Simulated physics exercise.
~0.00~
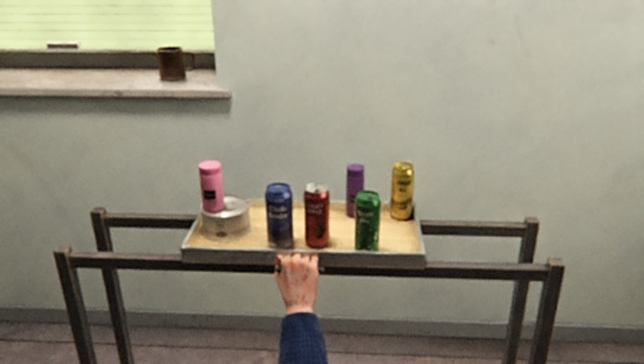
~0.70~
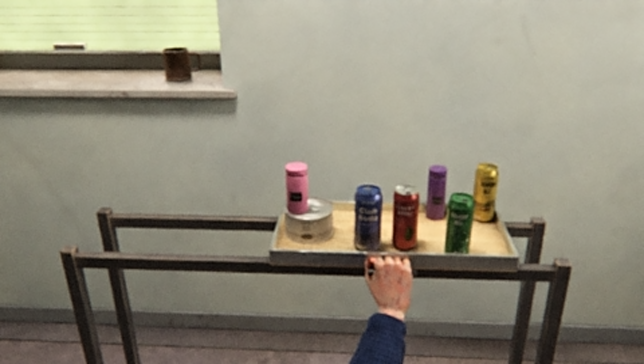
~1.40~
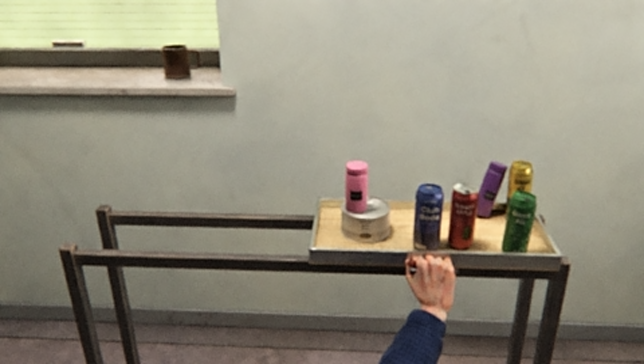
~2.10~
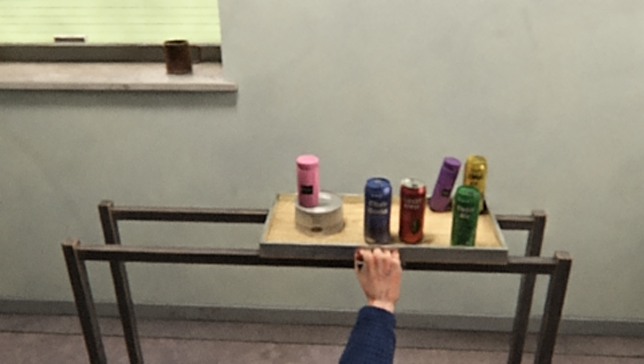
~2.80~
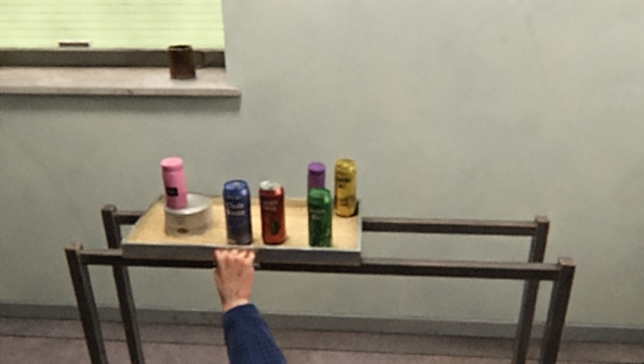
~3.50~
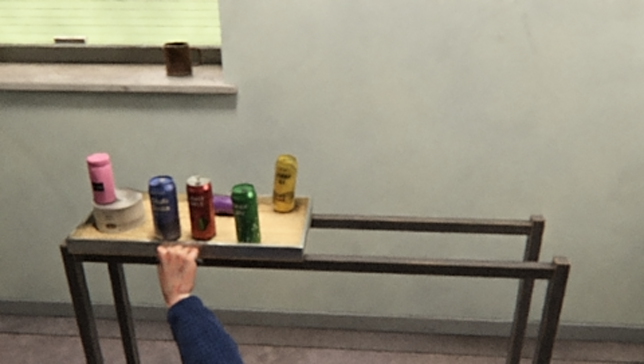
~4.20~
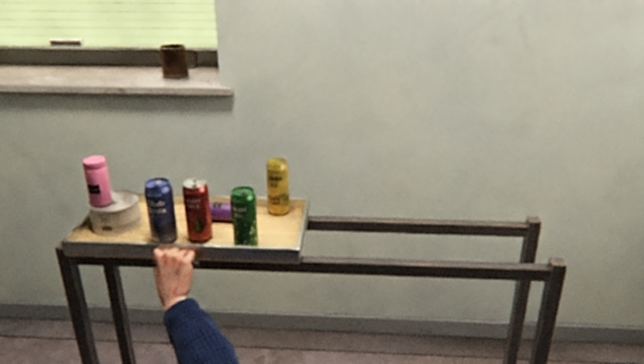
In the video, a hand slides a tray of colorful cans, two shakers and a round tub right along metal rails, making the purple shaker lean, then pushes it back left, where the purple shaker ends up lying on its side while the other items remain standing.
